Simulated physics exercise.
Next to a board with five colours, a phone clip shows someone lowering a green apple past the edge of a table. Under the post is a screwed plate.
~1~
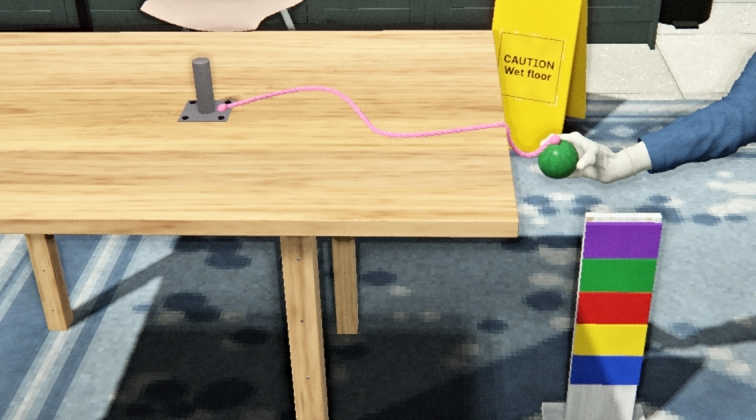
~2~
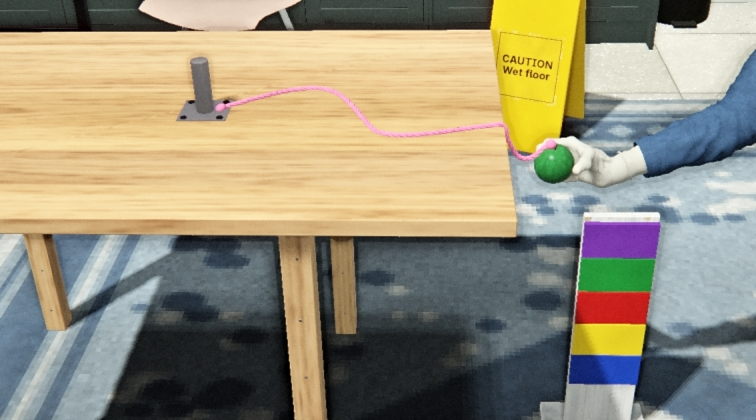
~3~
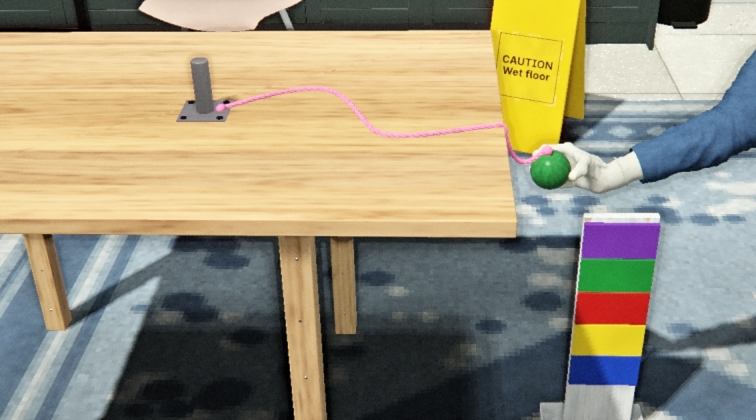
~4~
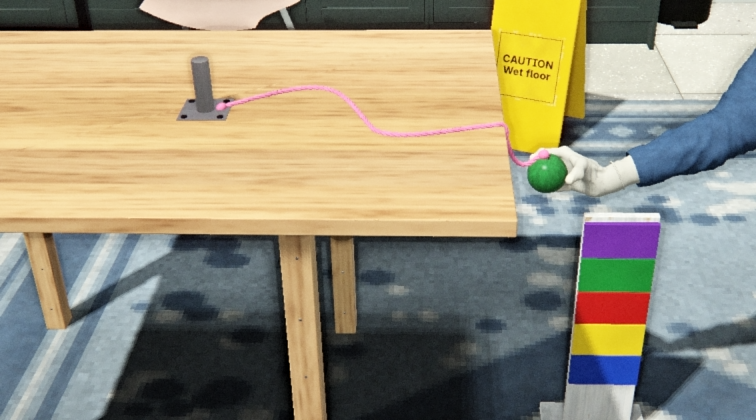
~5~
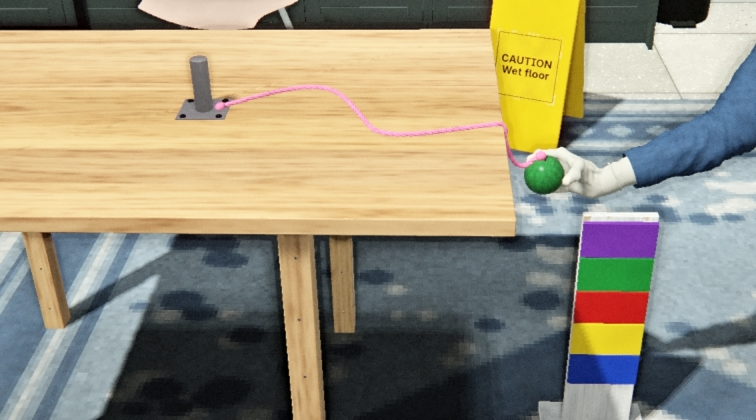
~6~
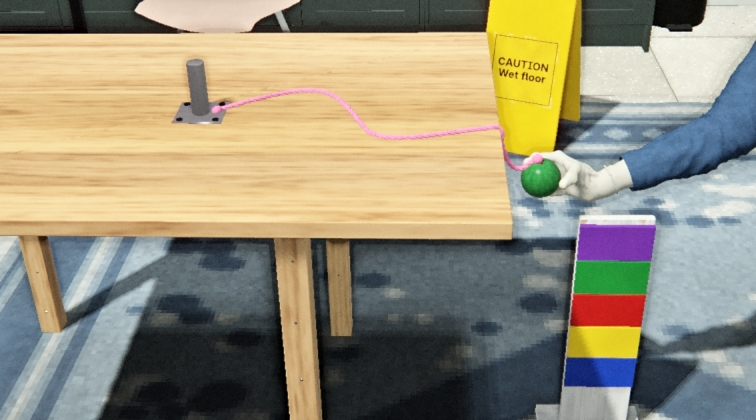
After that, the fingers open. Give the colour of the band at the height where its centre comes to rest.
The band is green.
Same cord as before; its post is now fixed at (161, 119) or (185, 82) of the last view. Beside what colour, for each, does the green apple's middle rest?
Taking the two spots in turn: Purple, then purple.
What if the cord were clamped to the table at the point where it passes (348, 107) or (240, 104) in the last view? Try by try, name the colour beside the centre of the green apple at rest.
Purple, then green.
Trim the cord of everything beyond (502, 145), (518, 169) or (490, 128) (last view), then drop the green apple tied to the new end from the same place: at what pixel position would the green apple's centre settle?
In order, it comes to rest around (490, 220), (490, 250) and (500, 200).
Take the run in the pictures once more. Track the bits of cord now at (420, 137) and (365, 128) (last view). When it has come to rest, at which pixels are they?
Point one to (495, 116), point two to (433, 113).
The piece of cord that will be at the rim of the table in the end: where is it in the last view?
Approx. (427, 136).
Soon after, apple near (467, 266); level with green.
Then, apple near (505, 268); level with green.
At rest, apple near (496, 267); level with green. The cord holds its middle at green.
